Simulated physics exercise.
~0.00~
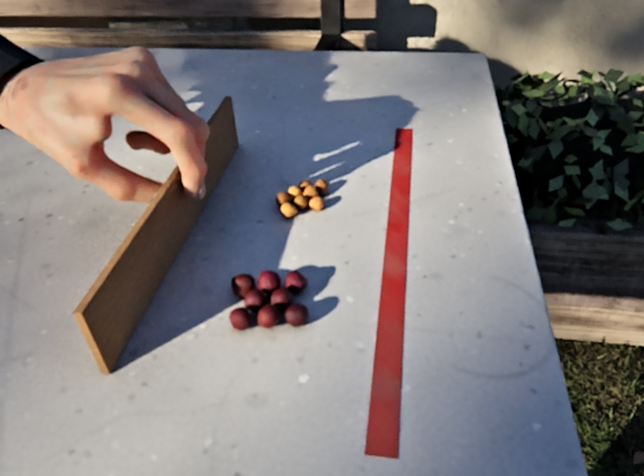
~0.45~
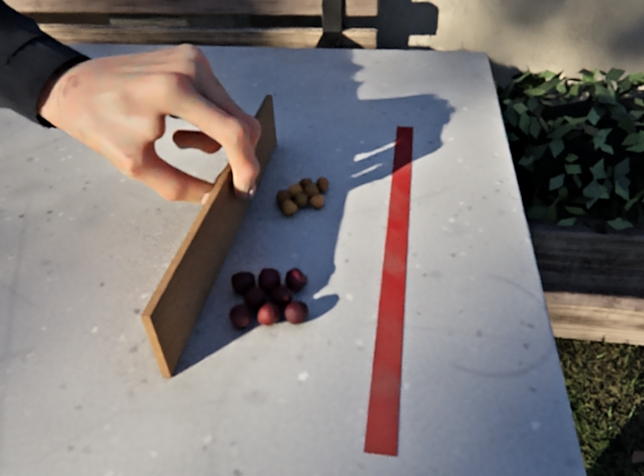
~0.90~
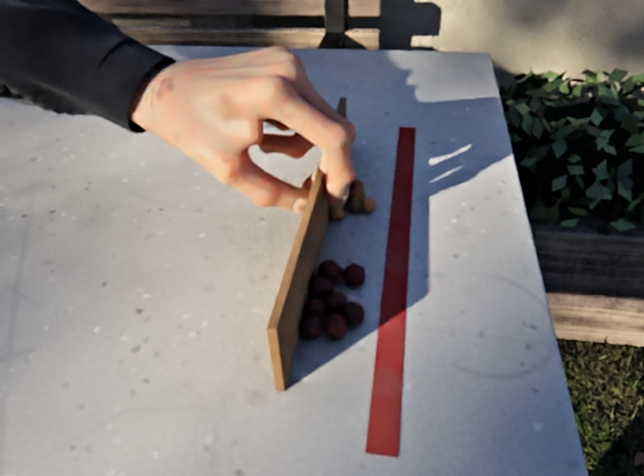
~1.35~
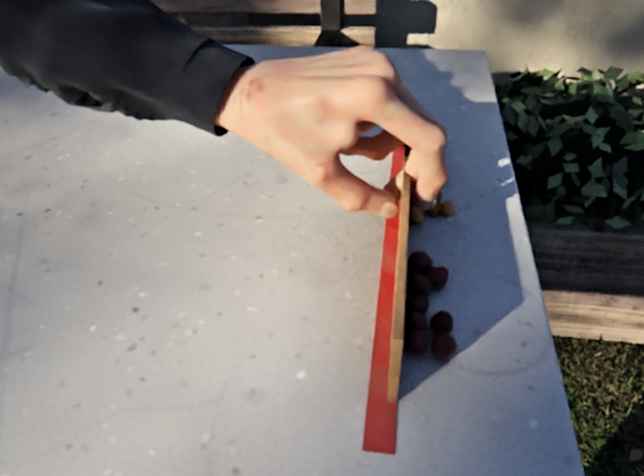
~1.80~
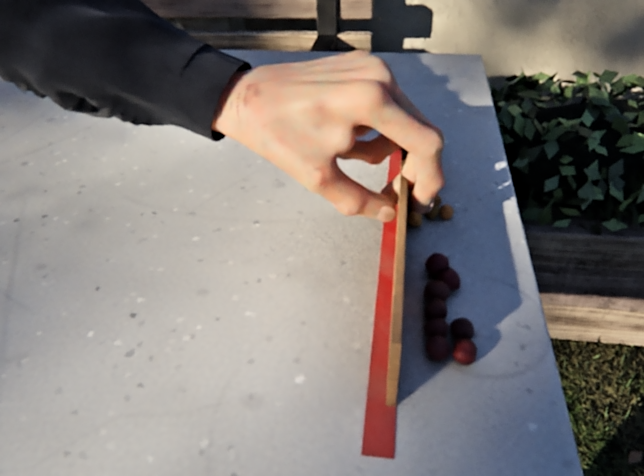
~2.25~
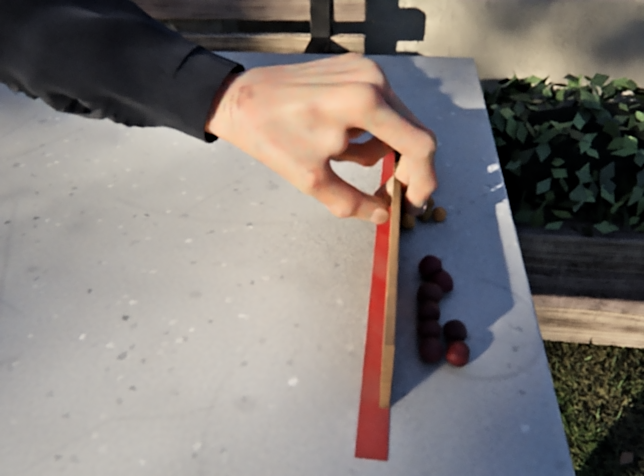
A hand slides a brown card right, pushing two clusters of small balls past red tape, and stops there.
